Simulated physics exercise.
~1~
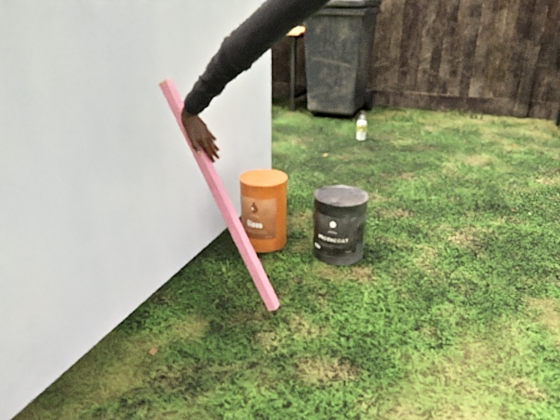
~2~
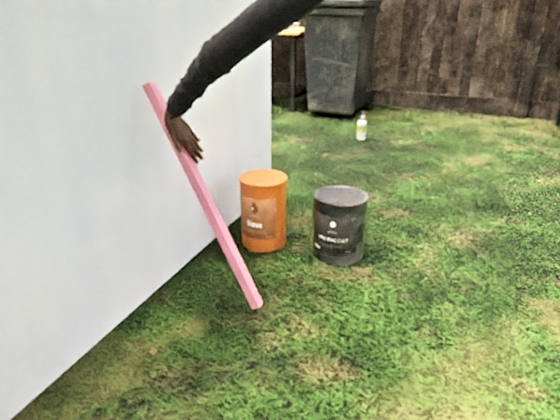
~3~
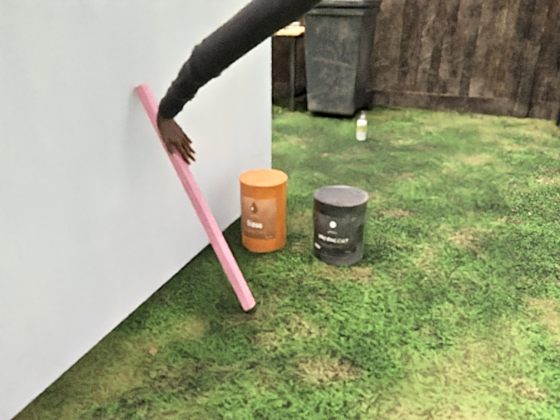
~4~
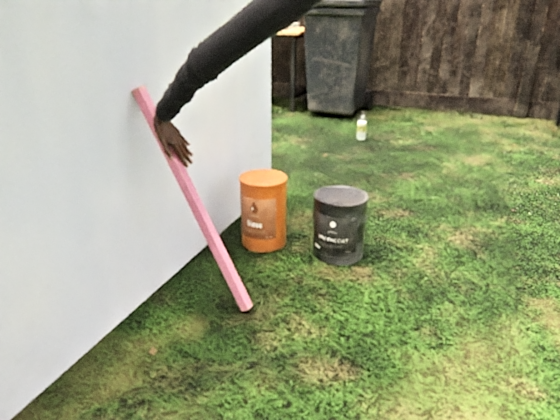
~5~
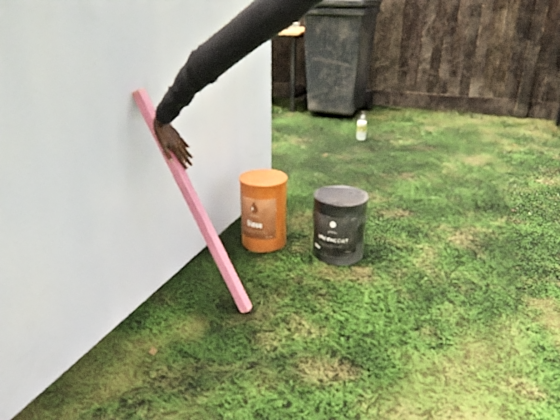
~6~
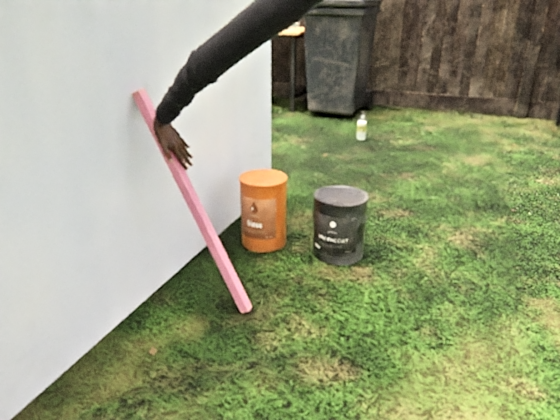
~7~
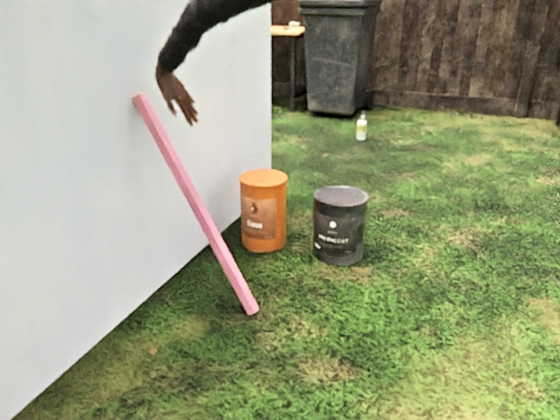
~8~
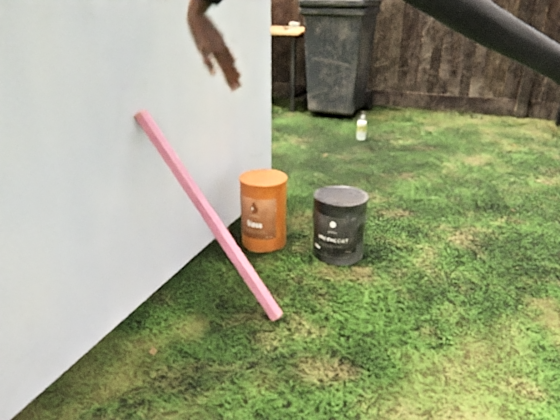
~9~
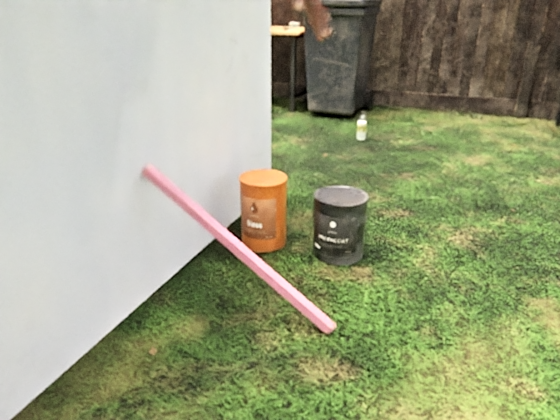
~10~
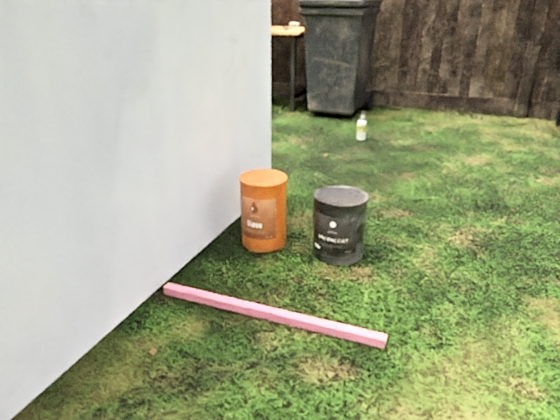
On grass beside orange and black pails, a hand leaning a pink pole against a white wall, releasing it, pole sliding down flat.
